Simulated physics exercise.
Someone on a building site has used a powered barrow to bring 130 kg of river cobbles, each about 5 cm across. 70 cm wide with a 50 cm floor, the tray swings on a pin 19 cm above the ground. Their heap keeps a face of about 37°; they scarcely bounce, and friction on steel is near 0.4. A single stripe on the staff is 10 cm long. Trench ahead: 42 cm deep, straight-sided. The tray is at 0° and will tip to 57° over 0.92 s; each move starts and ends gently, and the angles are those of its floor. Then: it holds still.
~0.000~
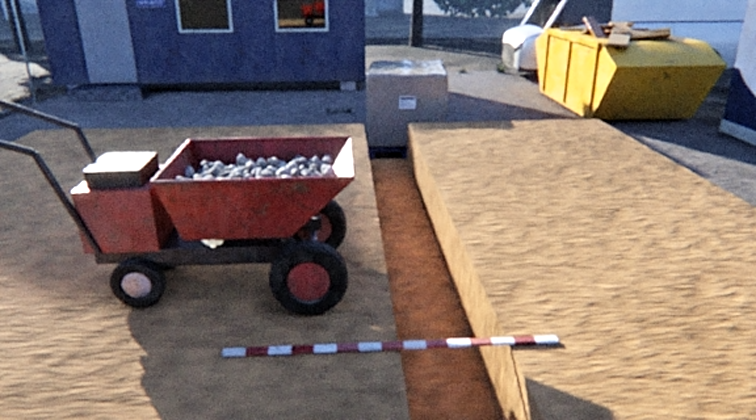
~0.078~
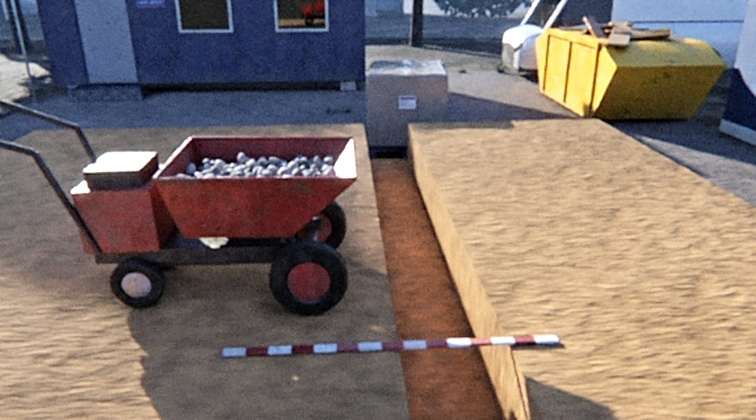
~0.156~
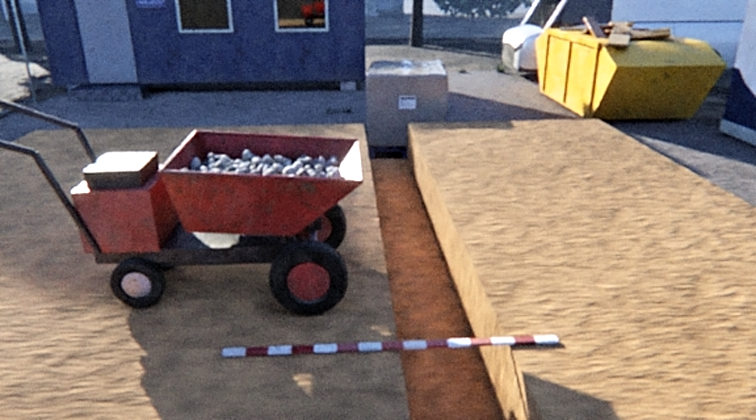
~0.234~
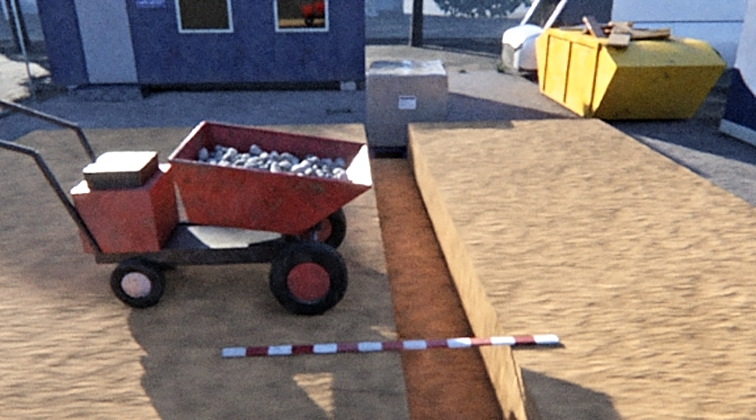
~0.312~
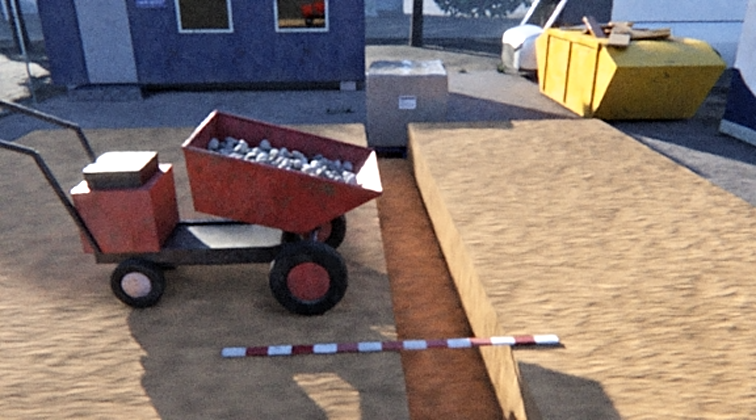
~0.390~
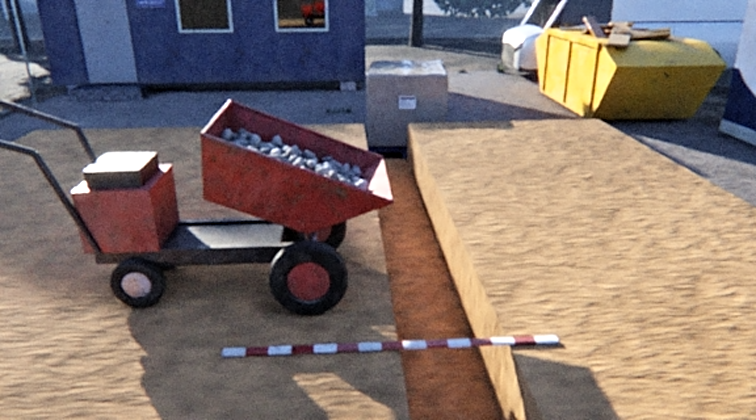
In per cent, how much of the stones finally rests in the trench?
Roughly 82 per cent of them.
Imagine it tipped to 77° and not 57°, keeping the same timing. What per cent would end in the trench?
Share in trench: Approx. 95%.
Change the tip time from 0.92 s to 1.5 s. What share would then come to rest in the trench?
In that case some 85 per cent.
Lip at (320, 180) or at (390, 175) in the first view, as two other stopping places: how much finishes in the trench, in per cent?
Some 90 and some 55 per cent, in that order.
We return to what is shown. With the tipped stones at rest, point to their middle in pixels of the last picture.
The tipped stones centre close to (444, 332).
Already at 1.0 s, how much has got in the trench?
By that moment, roughly 10 per cent of the load.
After 0.7 s the floor is at 48°; 100 % in the tray; the foremost stones are at (395, 222).
After 1.0 s the floor is at 57°; 92 % in the tray, 8 % in the trench; the foremost stones are at (454, 255).
After 1.4 s the floor is at 57°; 56 % in the tray, 38 % in the trench, 6 % past the trench; the foremost stones are at (521, 276).
After 3.3 s the floor is at 57°; 11 % in the tray, 82 % in the trench, 7 % past the trench; the foremost stones are at (570, 266).
